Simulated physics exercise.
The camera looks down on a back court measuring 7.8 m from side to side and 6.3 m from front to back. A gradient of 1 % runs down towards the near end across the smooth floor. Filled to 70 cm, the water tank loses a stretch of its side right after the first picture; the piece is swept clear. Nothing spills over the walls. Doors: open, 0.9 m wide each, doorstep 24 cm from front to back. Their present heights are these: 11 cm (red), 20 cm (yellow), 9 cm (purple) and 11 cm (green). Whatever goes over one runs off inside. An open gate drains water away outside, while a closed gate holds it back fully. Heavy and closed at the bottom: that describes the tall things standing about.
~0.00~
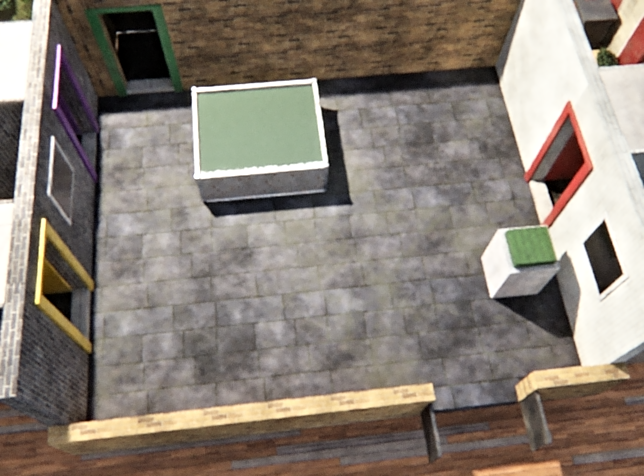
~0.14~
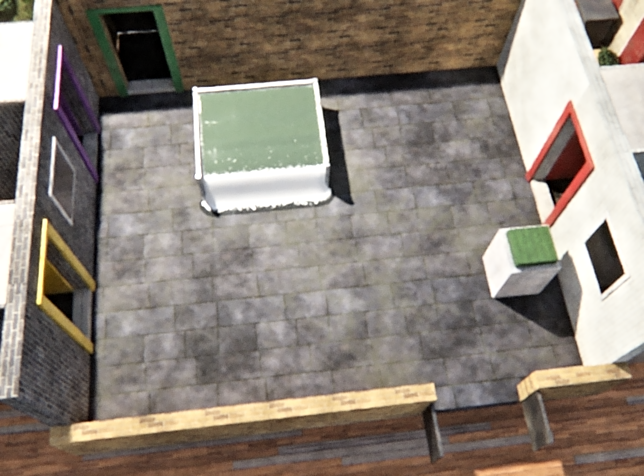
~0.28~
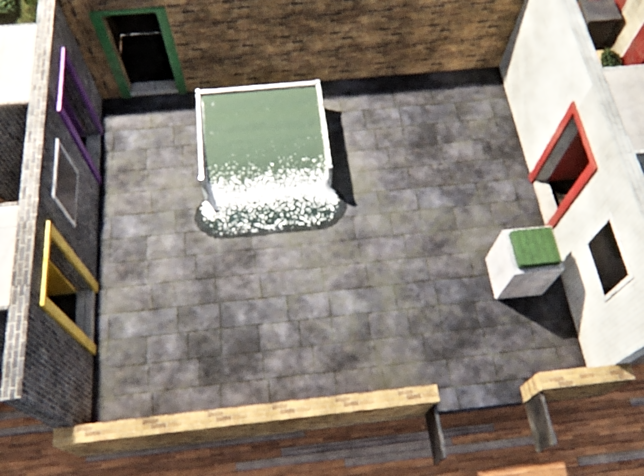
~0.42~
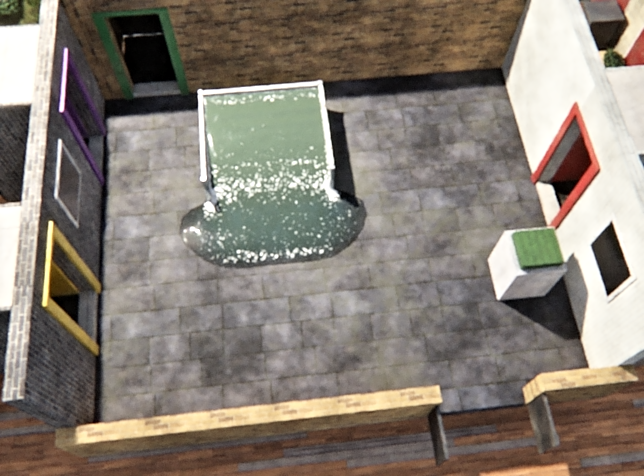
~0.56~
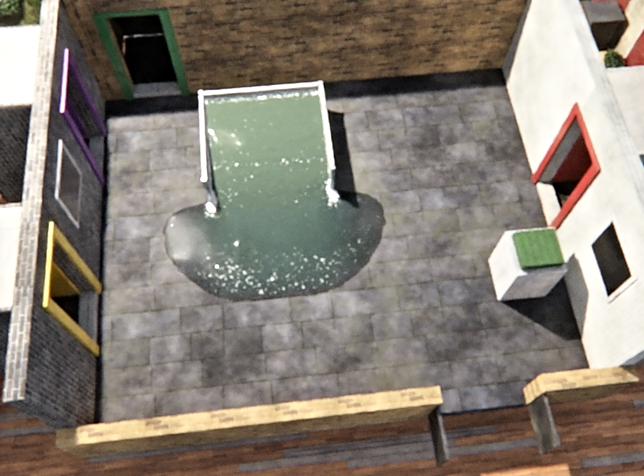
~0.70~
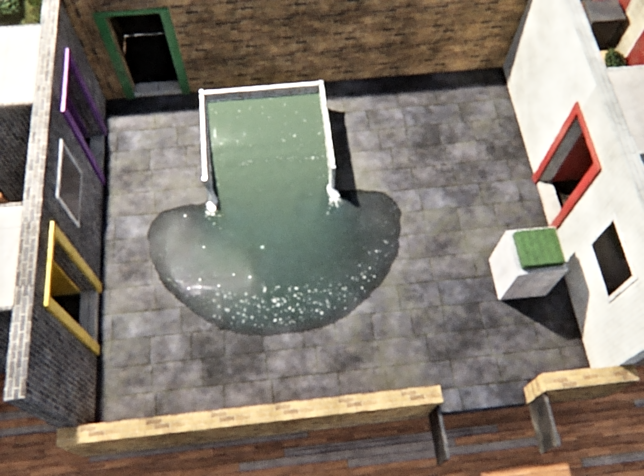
The clip shows a paved courtyard seen from above, where the near side of a raised, green-topped tank opens and greenish water pours out with white froth, spreading across the grey floor in a widening rounded pool.
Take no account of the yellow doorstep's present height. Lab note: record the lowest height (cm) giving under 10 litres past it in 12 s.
Lowest height: 10 cm.
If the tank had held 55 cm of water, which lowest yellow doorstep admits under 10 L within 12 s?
You'd need a step of close to 7.5 cm.
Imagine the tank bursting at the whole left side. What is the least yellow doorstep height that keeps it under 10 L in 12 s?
With that break, close to 7.0 cm.
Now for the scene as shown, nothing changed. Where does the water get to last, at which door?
I'd say the green one.
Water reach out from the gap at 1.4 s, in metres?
Close to 4.2 metres, I'd say.
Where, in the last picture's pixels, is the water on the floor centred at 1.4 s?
Centre of mass: About (275, 225) px.
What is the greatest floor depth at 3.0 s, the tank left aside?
Max depth: Near 36 cm.
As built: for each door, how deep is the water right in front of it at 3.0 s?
At the red door the depth is 0 cm, at yellow 6 cm, at purple 0 cm and at green 0 cm.
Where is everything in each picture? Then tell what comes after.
In the first frame, the water tank at (259, 129) is whole and still, 70 cm deep; the yellow door at (70, 295) is dry.
In the second frame, water pours out at (265, 186) and has run 0.3 m, to (210, 211); about 8 cm deep outside, 70 cm at the back.
In the third frame, water pours out at (268, 189) and has run 0.7 m, to (218, 233); about 12 cm deep outside, 69 cm at the back.
In the fourth frame, the gap is at (270, 190), the front 1.3 m out at (243, 264); the back of the water tank holds 63 cm.
In the fifth frame, water pours out at (271, 191) and has run 1.9 m, to (271, 295); about 8 cm deep outside, 59 cm at the back.
In the sixth frame, the gap is at (271, 190), the front 2.5 m out at (256, 330); the back of the water tank holds 58 cm; the yellow door at (78, 297), 3.6 m from the gap, is still 1.3 m from the nearest water.
After 1.4 s water covers 40 % of the floor, deepest (35 cm) near (297, 413); it has not reached the yellow door.
After 3.0 s water covers 50 % of the floor, deepest (36 cm) near (107, 434); 6 cm at the yellow door, 0 litres in over its 20 cm doorstep.
After 12.0 s water covers 100 % of the floor, deepest (8 cm) near (101, 281); 4 cm at the yellow door, 0 litres in over its 20 cm doorstep.
At the yellow door as built, the water arrived by 1.6 s and peaked near 16 cm at 3.4 s.
Run again over the same 12 s with other heights there, 21 litres in over 8 cm, 7 litres over 11 cm. The limit of 10 litres is kept from about 10 cm up.
